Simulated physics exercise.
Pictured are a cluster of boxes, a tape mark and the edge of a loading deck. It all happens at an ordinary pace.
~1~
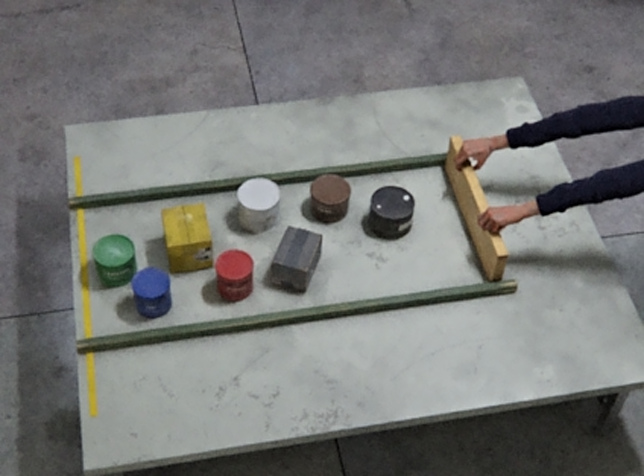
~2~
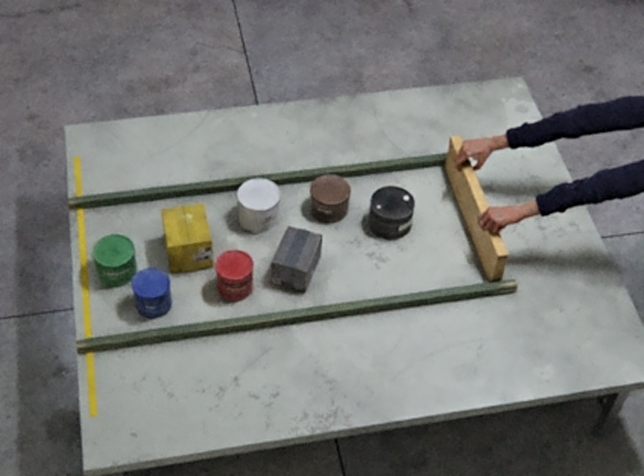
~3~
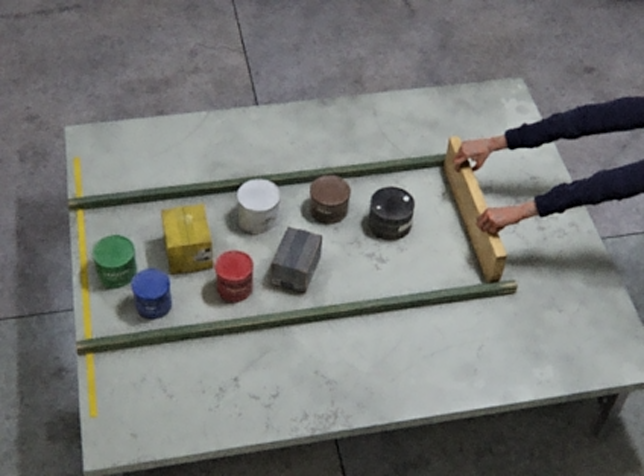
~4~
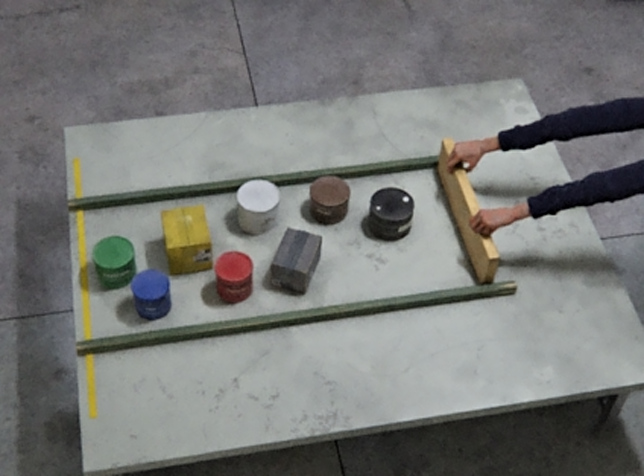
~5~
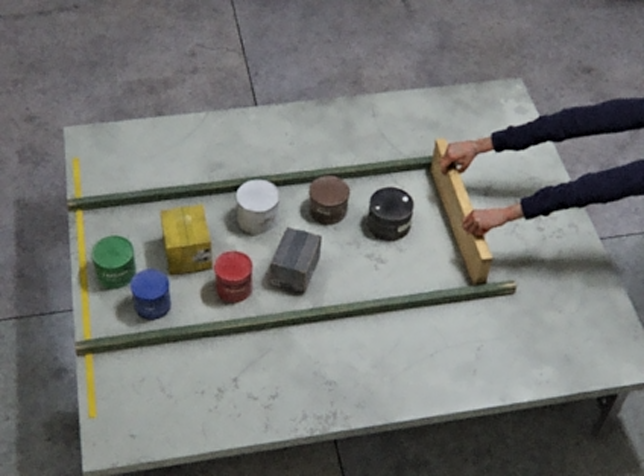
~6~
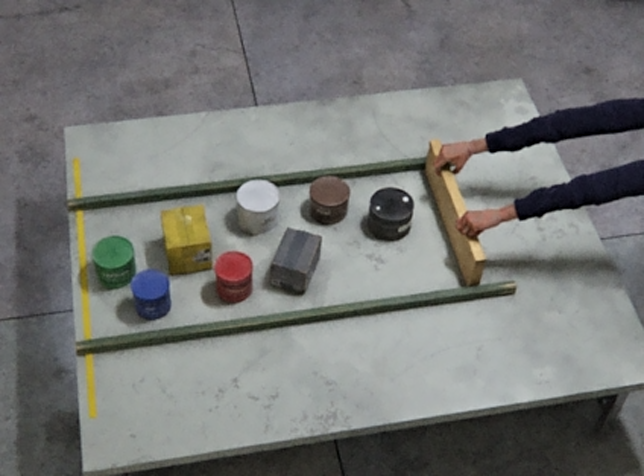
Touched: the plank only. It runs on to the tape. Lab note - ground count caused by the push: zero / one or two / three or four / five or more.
Count: Five plus.
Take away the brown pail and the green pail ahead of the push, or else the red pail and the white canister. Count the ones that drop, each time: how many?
You'd see 6 fallen, and 6 in the other try.
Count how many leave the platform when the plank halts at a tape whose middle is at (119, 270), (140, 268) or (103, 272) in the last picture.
In order: 5, 3 and 5.
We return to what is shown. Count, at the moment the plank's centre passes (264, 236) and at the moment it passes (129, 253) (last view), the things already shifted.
I make it 6 at the first spot and 8 at the other.
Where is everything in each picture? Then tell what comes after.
Green pail (116, 261); blue pail (153, 293); yellow box (188, 238); plank (475, 208); tape (84, 273), in the first frame.
Blue pail (152, 293); white canister (259, 206), in the second frame.
Yellow box (187, 239); red pail (235, 277), in the third frame.
Green pail (115, 263); plank (466, 210), in the fourth frame.
Blue pail (151, 295); black canister (390, 214), in the fifth frame.
Green pail (115, 263); blue pail (152, 295); yellow box (187, 240); plank (453, 212); tape (84, 275), in the sixth frame.
Soon after, none off yet; green pail at rest near (115, 263); blue pail at rest near (152, 295); yellow box at rest near (187, 240).
After that, none off yet; green pail displaced about its own width near (88, 278); blue pail displaced about its own width near (124, 300); yellow box displaced about its own width near (133, 256).
In the end, the number that fall off is five or more; gone, black canister, brown pail, grey box, white canister, red pail, yellow box, blue pail and green pail.
